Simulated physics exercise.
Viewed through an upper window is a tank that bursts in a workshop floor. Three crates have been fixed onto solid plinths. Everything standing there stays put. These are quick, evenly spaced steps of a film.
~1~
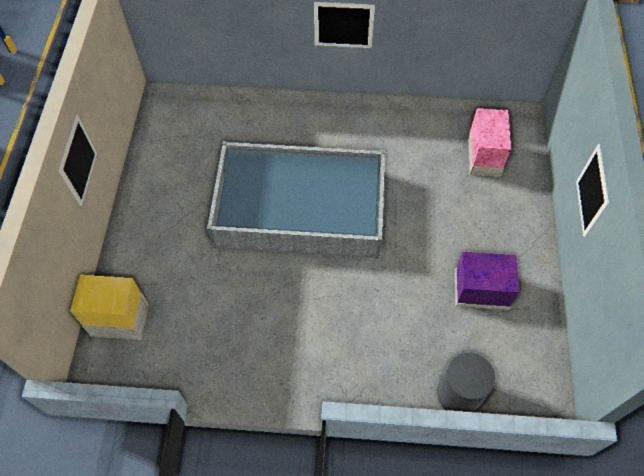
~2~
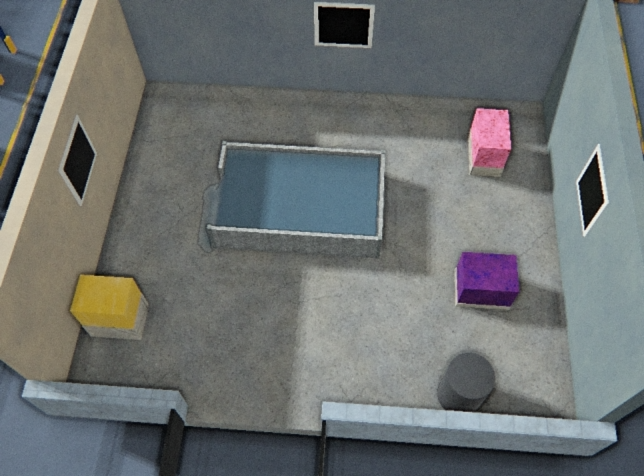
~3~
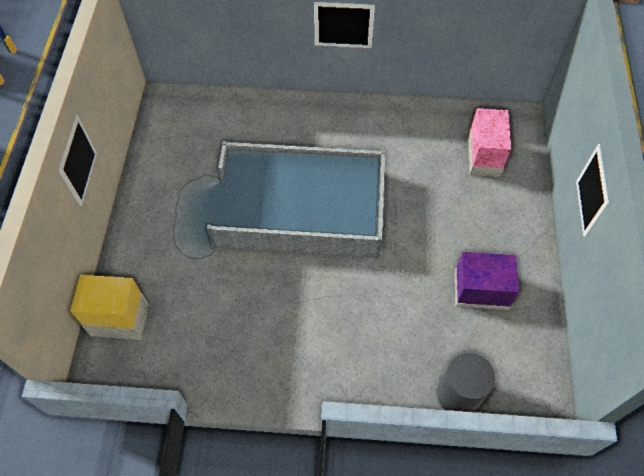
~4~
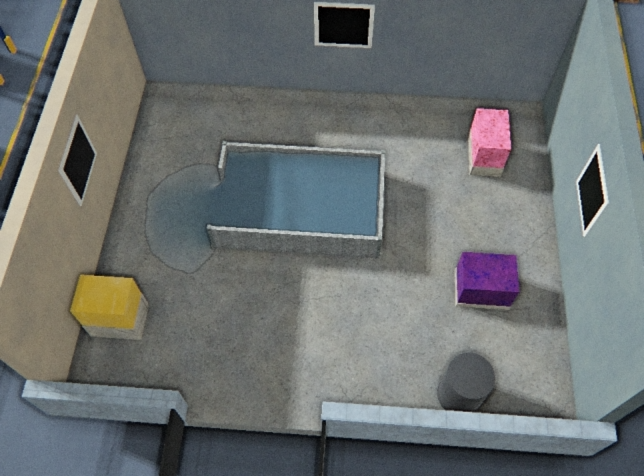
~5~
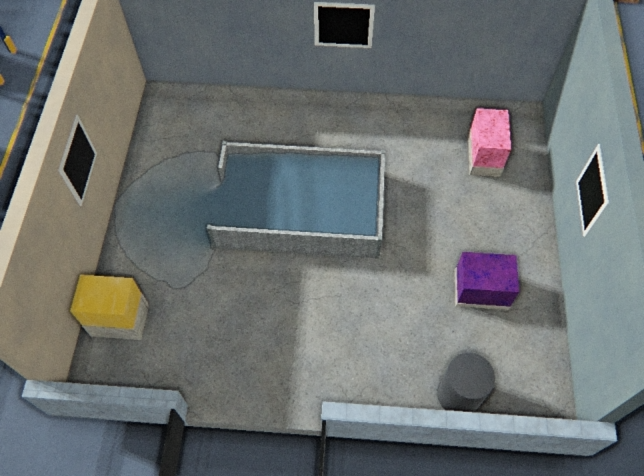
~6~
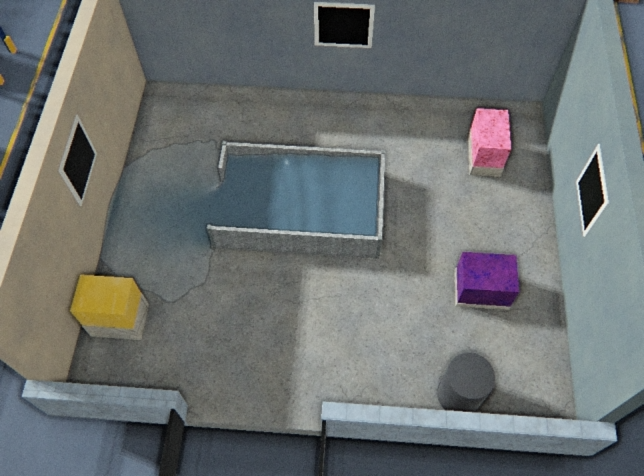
Water in a rectangular tank burst out through its left side and fanned across the gray workshop floor, spreading in a widening puddle toward the left wall and the yellow block, while the other blocks stayed still.
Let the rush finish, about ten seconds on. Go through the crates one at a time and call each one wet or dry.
The yellow crate is dry. The purple crate is dry. The pink crate is dry.
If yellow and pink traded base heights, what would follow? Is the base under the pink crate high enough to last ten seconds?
The pink one is not reached.
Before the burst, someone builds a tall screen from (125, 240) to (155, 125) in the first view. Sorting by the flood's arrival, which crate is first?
It's the yellow one.
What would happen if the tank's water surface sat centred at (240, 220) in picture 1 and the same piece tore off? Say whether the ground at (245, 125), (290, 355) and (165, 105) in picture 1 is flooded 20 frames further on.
Results in order - swamped, swamped, swamped.
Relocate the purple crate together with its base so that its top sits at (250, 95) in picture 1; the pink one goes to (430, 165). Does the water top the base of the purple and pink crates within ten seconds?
Note: Purple crate flooded, pink crate untouched.
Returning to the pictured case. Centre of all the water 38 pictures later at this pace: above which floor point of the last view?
That comes out near (255, 218).
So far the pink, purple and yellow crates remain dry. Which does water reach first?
Simply the yellow one.
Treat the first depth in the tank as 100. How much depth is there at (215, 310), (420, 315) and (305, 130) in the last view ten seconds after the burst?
Readings in order: Around 6, 8 and 8 %.
A moment on, water covers 15 % of the floor; the yellow crate water round its plinth, the purple crate not reached, the pink crate not reached.
Next, water covers 20 % of the floor; the yellow crate water round its plinth, the purple crate not reached, the pink crate not reached.
Then, water covers 40 % of the floor; the yellow crate water round its plinth, the purple crate not reached, the pink crate not reached.
Later, water covers 75 % of the floor; the yellow crate water round its plinth, the purple crate water round its plinth, the pink crate water round its plinth.
In the end, water covers 100 % of the floor; the yellow crate stayed above the water, the purple crate stayed above the water, the pink crate stayed above the water.
